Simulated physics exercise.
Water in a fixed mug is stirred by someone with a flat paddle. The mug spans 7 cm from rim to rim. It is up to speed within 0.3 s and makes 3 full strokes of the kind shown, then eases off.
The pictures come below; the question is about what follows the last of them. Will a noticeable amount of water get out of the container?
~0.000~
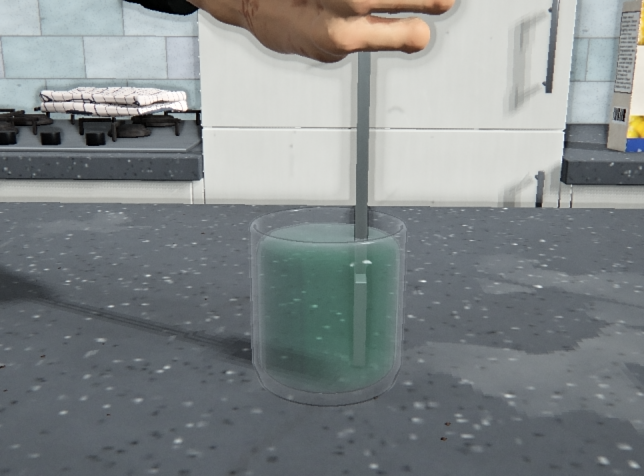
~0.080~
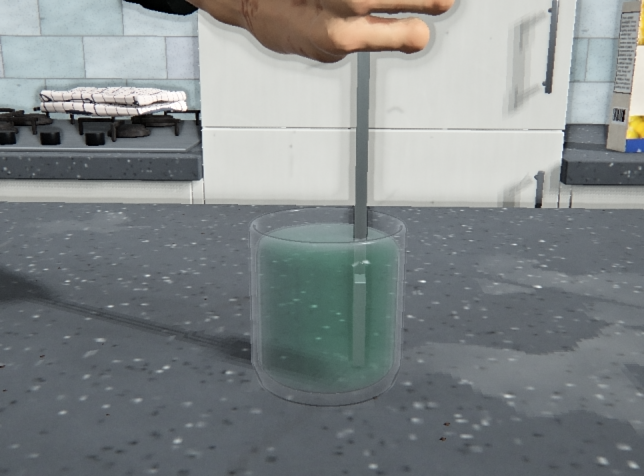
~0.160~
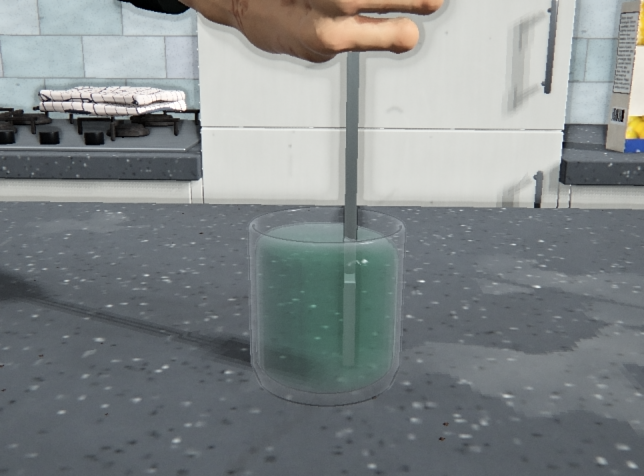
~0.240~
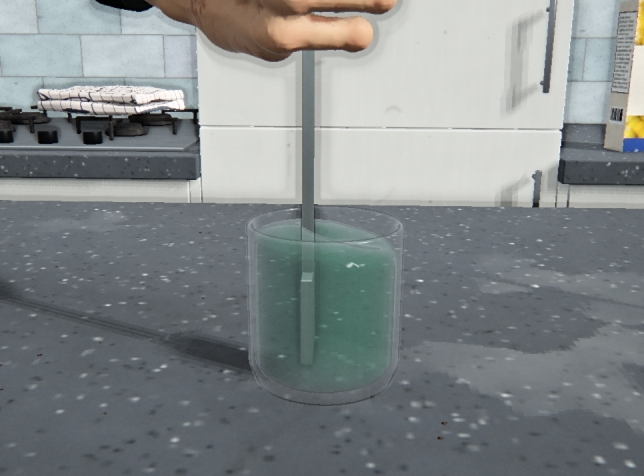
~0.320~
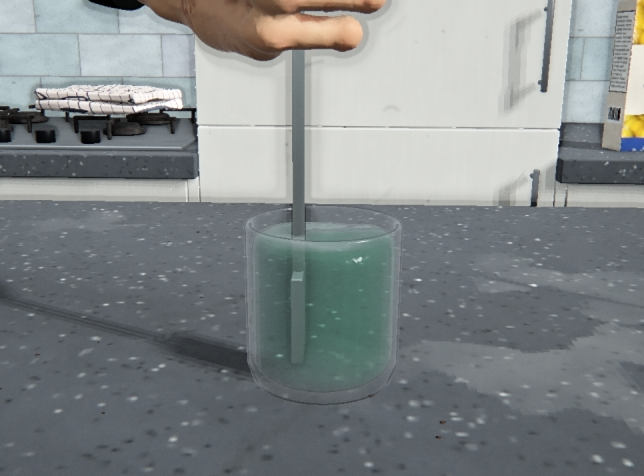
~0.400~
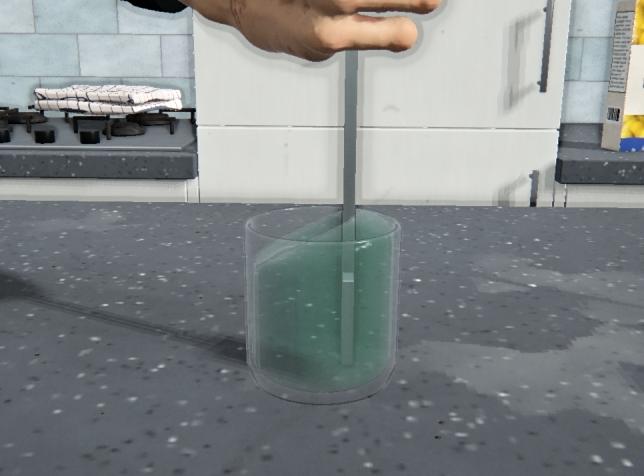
Yes.
After 0.59 s 4 ml is over the rim.
After 0.78 s 6 ml is over the rim.
After 0.97 s 11 ml is over the rim.
After 1.16 s 13 ml is over the rim.
In the end 12 ml is over the rim.
